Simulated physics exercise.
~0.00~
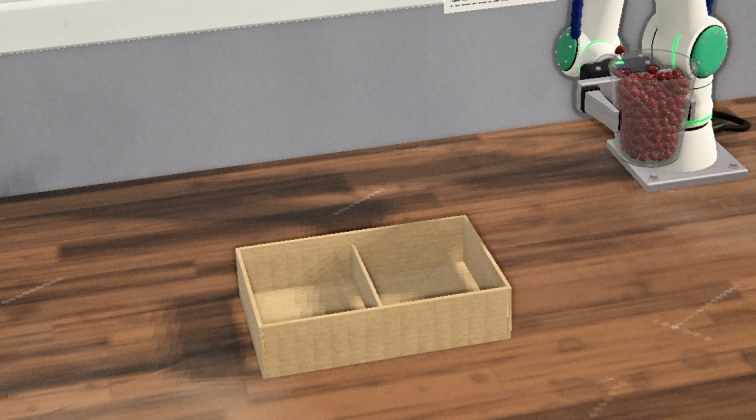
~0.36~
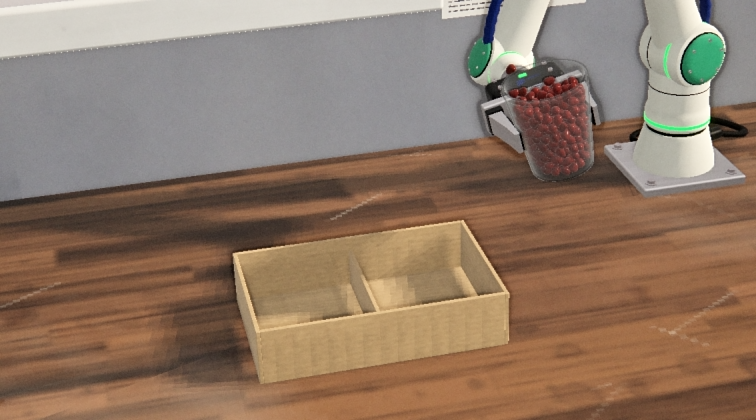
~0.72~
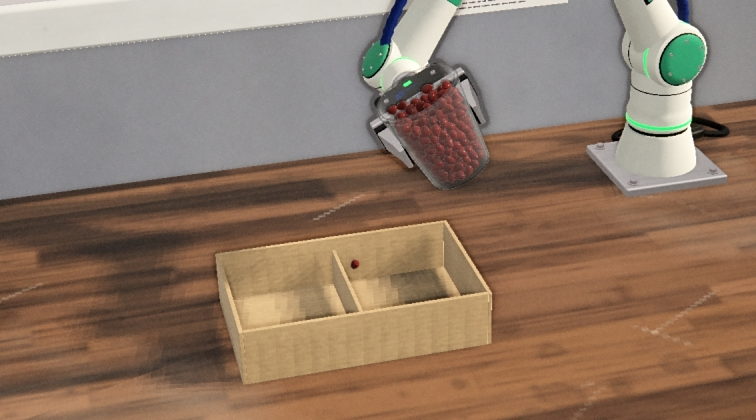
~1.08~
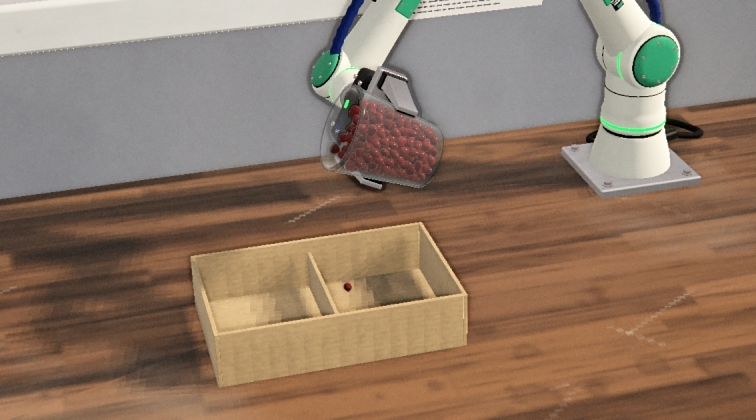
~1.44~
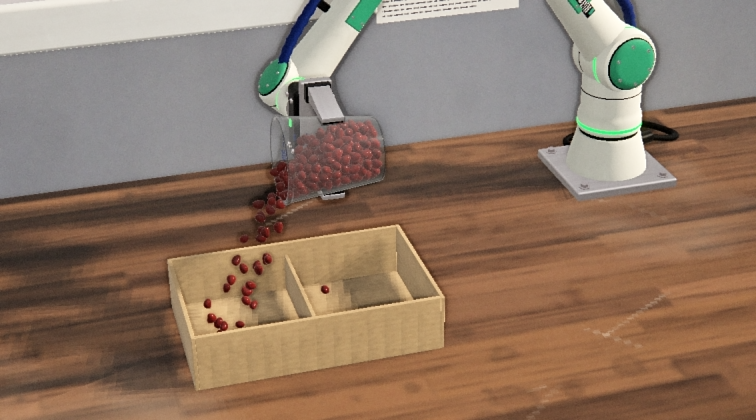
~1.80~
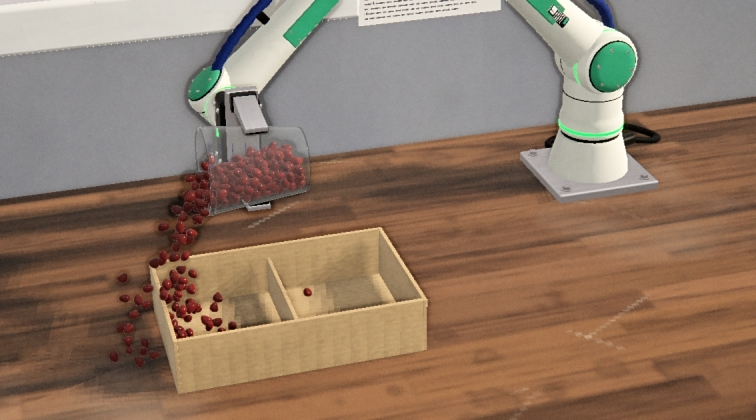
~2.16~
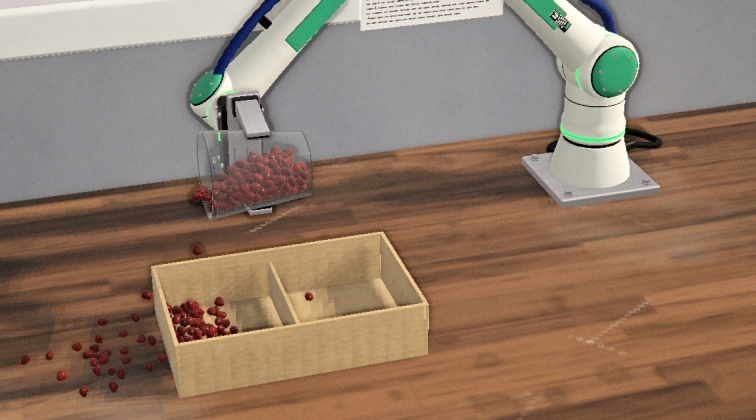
In this clip, a robot arm carries a clear tumbler of dark red beans left toward a divided wooden box and tips it sideways, pouring beans into the left compartment and onto the table, with many still in the tumbler and one in the right compartment.
